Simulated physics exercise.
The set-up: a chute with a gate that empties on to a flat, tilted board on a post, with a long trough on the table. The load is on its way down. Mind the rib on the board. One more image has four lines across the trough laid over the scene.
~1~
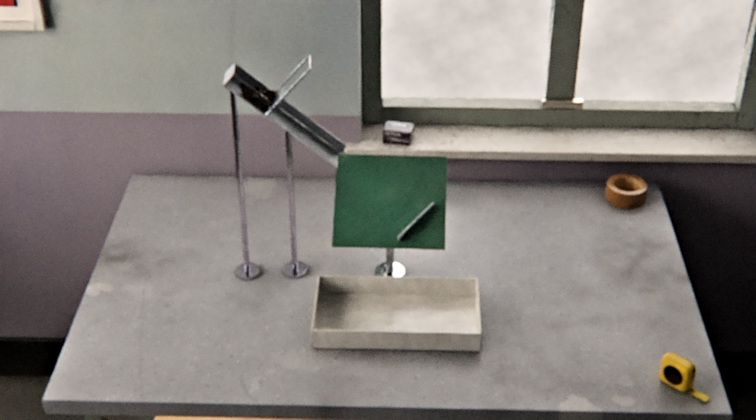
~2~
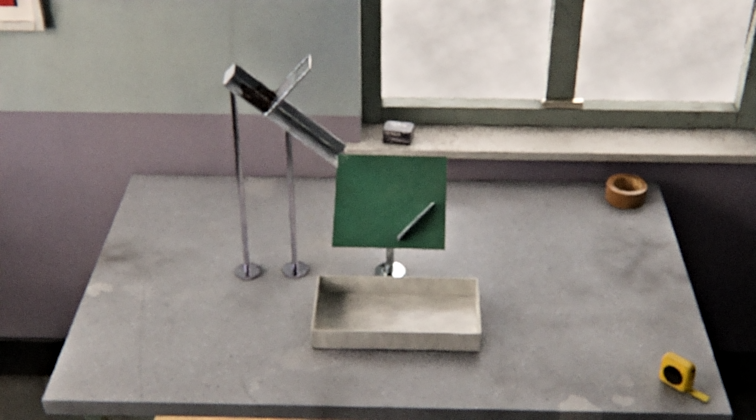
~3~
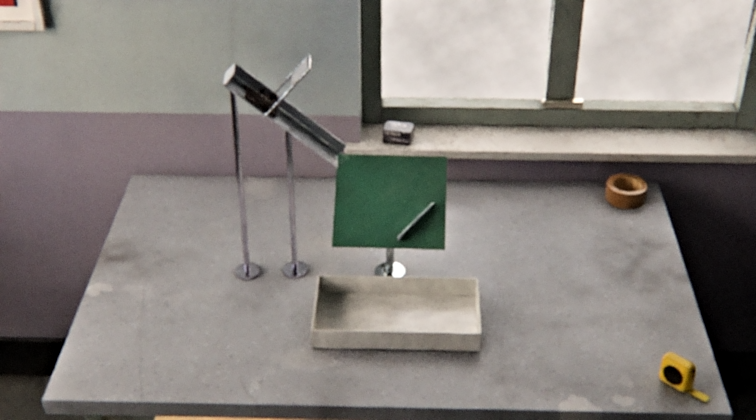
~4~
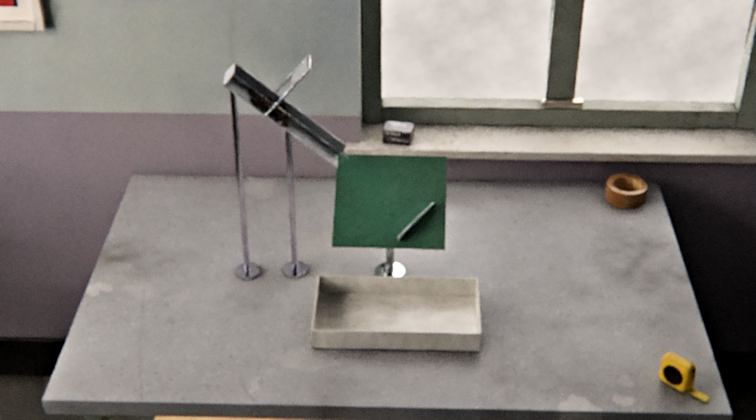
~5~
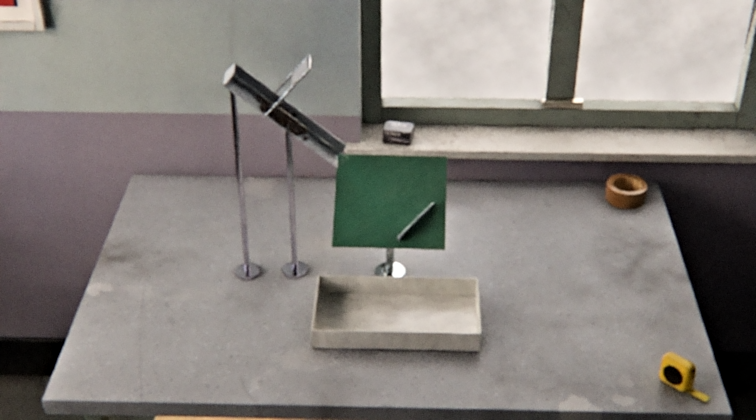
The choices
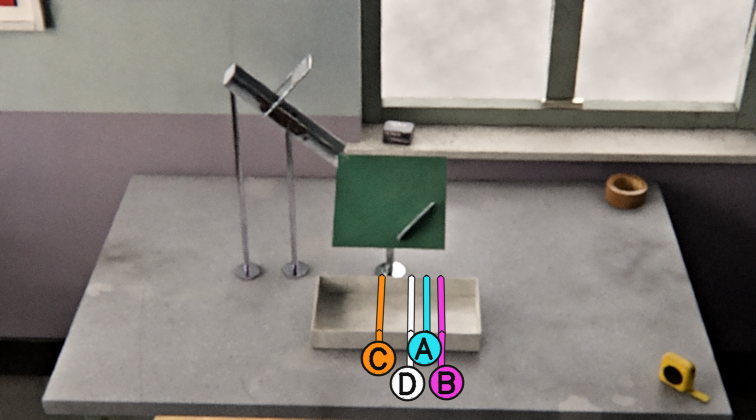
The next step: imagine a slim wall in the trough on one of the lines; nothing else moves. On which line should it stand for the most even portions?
Use line C.
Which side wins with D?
Left.
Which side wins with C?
Left.
On the marked copy, line A crosses the front rim at (426, 332); line B crosses the front rim at (441, 332); line C crosses the front rim at (379, 331); line D crosses the front rim at (410, 332).
With A, of what is caught, all but a few on the left of the divider, only a few on the right.
With B, of what is caught, all but a few on the left of the divider, a small share on the right.
With C, of what is caught, close to two thirds on the left of the divider, close to a third on the right.
With D, of what is caught, all but a few on the left of the divider, a small share on the right.
